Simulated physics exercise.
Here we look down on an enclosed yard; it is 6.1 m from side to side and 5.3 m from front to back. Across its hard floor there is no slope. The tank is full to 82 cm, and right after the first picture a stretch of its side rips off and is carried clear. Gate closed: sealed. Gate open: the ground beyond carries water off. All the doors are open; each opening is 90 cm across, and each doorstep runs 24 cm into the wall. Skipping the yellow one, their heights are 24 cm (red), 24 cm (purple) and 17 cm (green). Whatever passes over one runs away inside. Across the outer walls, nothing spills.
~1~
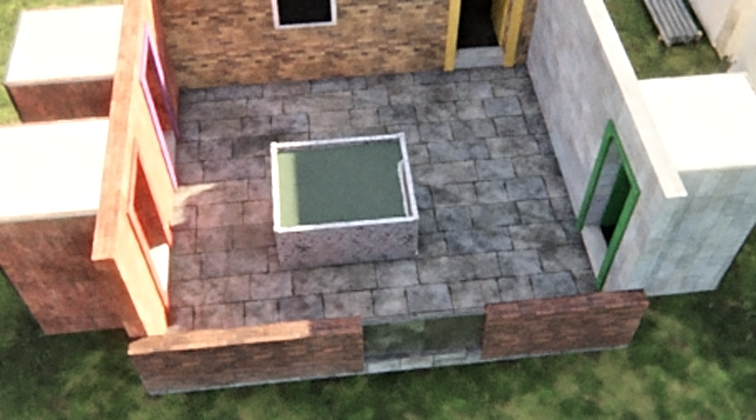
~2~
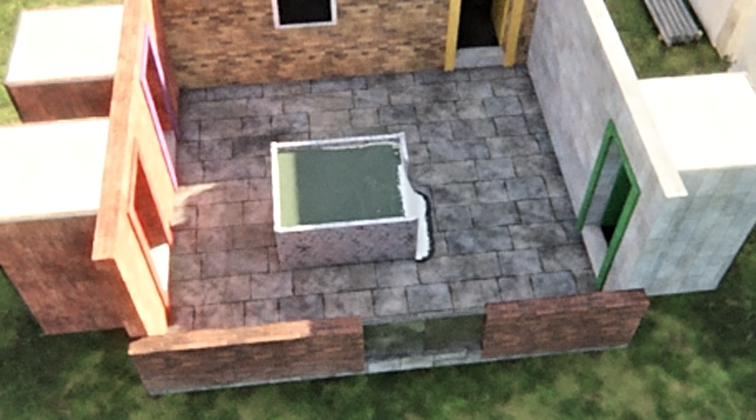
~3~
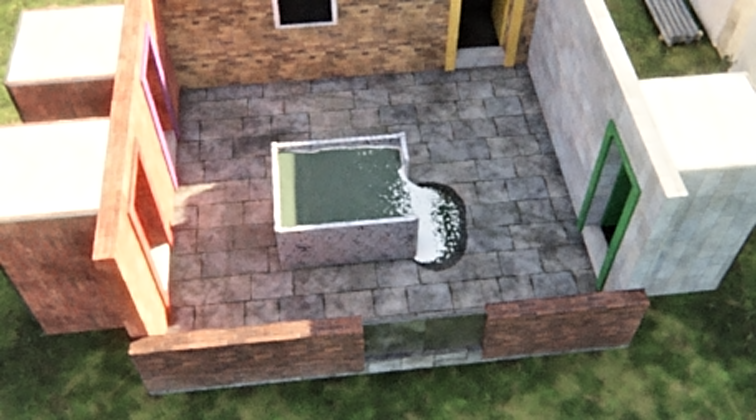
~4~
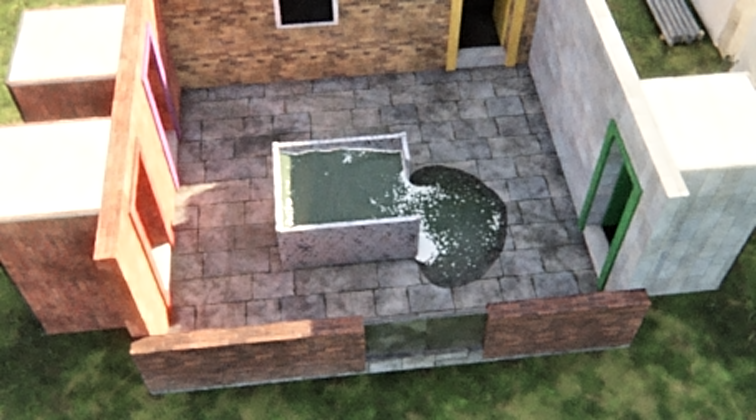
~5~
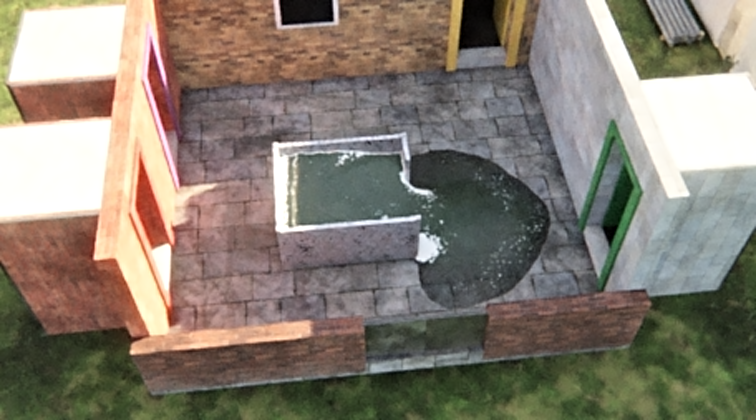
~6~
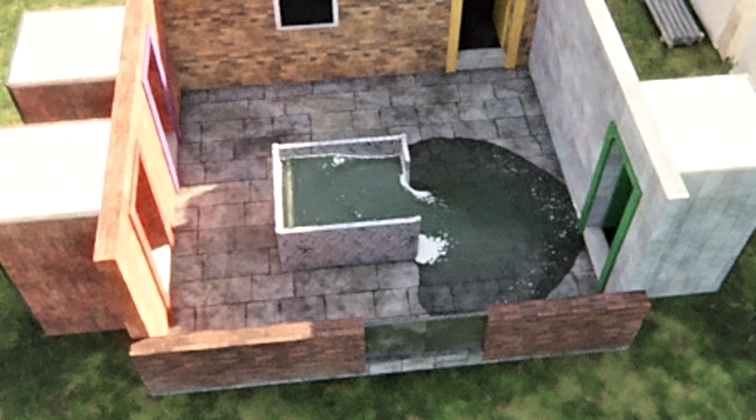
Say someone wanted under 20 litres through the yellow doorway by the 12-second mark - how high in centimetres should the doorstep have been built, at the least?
They should have built it at least 17 cm high.
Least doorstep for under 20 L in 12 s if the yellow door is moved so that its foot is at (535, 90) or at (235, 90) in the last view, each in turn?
In turn: About 13.5 cm, about 7.0 cm.
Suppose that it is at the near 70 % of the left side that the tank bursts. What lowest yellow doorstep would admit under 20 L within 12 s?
Then something near 9.0 cm.
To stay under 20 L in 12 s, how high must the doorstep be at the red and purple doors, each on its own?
You'd want some 8.5 cm at red and some 8.0 cm at purple.
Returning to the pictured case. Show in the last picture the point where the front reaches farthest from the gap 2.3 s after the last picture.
Lab note: Front tip approx. at (521, 68).
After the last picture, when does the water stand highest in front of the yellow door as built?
Roughly at 2.0 s.
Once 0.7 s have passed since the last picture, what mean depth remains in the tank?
45 cm, roughly.
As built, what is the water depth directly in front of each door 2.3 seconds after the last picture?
Depths in cm: Red 0, yellow 21, purple 0, green 23.
Then, 0.7 s after the last picture water covers 30 % of the floor, deepest (40 cm) near (599, 313); it has not reached the yellow door.
Then, 2.3 s after the last picture water covers 40 % of the floor, deepest (26 cm) near (523, 75); 21 cm at the yellow door, 2 litres in over its 23 cm doorstep.
Then, 11.3 s after the last picture water covers 95 % of the floor, deepest (13 cm) near (182, 93); 6 cm at the yellow door, 3 litres in over its 23 cm doorstep.
At the yellow door as built, the water peaked near 22 cm, 2.1 s after the last picture.
Run again over the same 12 s with other heights there, 39 litres in over 15 cm, 8 litres over 20 cm. The limit of 20 litres is kept from about 17 cm up.
